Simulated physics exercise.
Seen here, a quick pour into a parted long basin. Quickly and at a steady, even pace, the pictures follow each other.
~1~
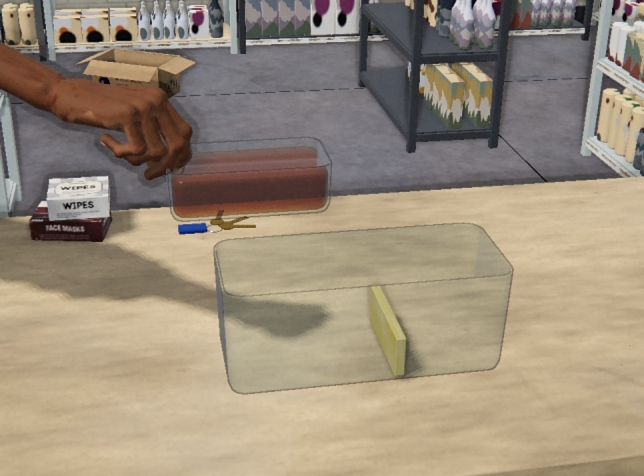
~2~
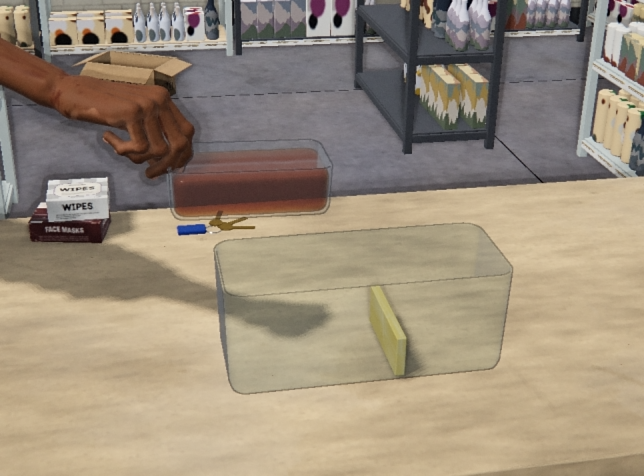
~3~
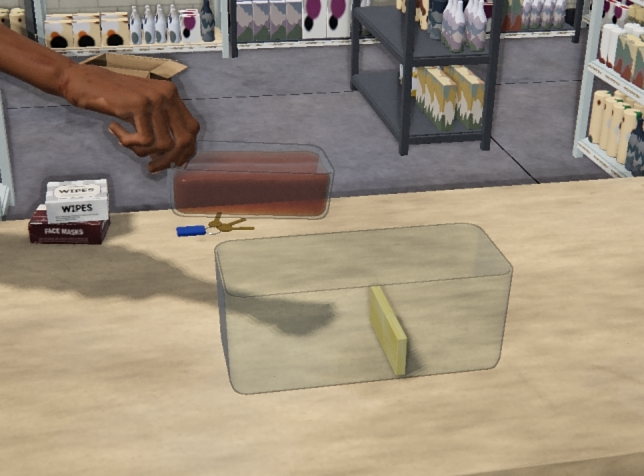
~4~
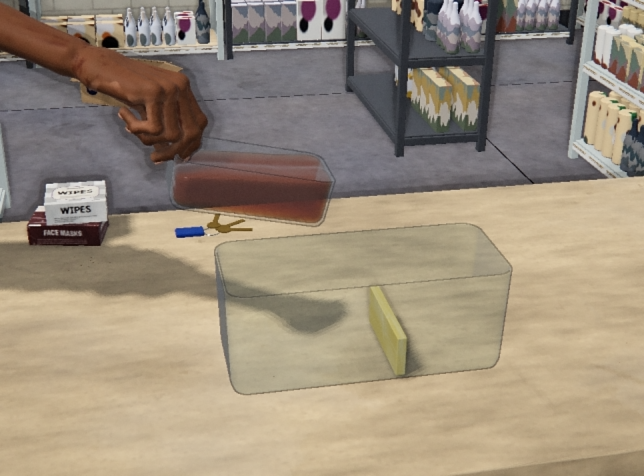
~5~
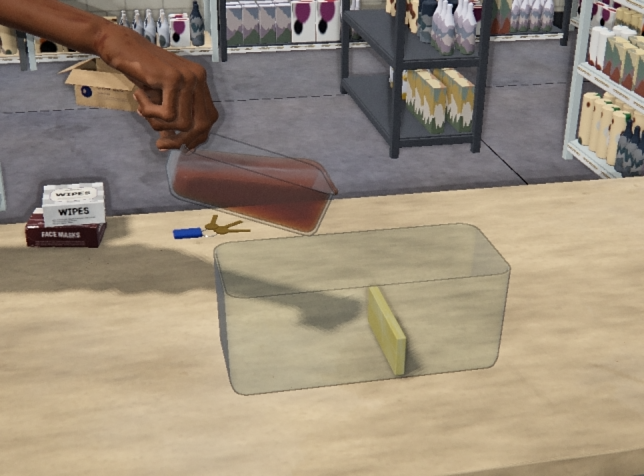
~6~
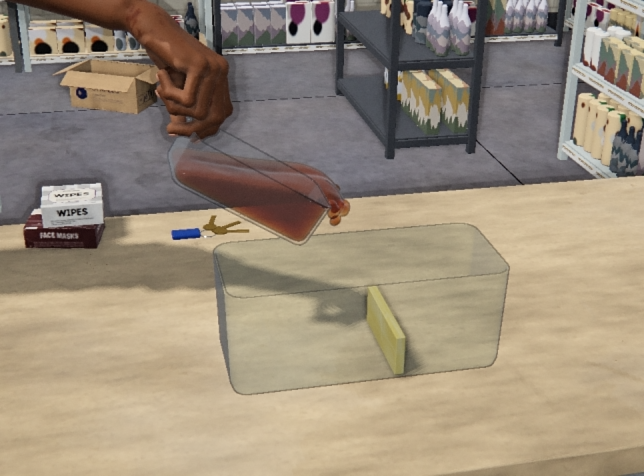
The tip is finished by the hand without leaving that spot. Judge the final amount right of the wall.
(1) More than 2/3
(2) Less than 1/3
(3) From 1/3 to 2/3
Less than 1/3.
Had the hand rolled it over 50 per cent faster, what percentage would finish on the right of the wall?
Roughly 10 in a hundred.
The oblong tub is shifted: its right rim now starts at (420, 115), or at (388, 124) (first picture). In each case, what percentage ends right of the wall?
Roughly 70 per cent, then roughly 70 per cent.
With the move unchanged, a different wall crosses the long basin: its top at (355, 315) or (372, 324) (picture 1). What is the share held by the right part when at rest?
Try 1: Some 65 %; try 2: 45 %.
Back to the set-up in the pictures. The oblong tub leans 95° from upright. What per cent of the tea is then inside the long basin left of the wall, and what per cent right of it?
Split: Left 70 per cent, right 15 per cent.
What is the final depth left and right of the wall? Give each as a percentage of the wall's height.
Left side: Approx. 40 %; right side: Approx. 10 %.
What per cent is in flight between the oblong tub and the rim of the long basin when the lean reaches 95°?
It's close to 10 %.
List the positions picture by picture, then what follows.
In the first picture, it leans 0°; its right rim is at (325, 153); the tea meets the walls at (169, 165) and (322, 157); the long basin's rim runs from (219, 269) to (496, 248); the wall's top is at (388, 312).
In the second picture, it leans 1°; its right rim is at (326, 155); the tea meets the walls at (170, 165) and (323, 159).
In the third picture, it leans 6°; its right rim is at (327, 161); the tea meets the walls at (171, 164) and (324, 161).
In the fourth picture, it leans 13°; its right rim is at (328, 170); the tea meets the walls at (173, 162) and (326, 164).
In the fifth picture, it leans 22°; its right rim is at (327, 183); the tea meets the walls at (174, 161) and (321, 176); 5 per cent is over the edge.
In the sixth picture, it leans 33°; its right rim is at (323, 197); the tea meets the walls at (172, 159) and (306, 179); 14 per cent is over the edge.
A moment on, the oblong tub is tipped on its side and 4 per cent is still to pour, 69 is left of the wall and 14 right of it.
Next, the oblong tub is tipped right over and 0 per cent is still to pour, 76 is left of the wall and 14 right of it.
Then the oblong tub is tipped right over and 0 per cent is still to pour, 79 is left of the wall and 14 right of it.
Later the oblong tub is tipped right over and 0 per cent is still to pour, 79 is left of the wall and 14 right of it.
At rest 79 per cent lies left of the wall, 14 right of it and 7 outside.
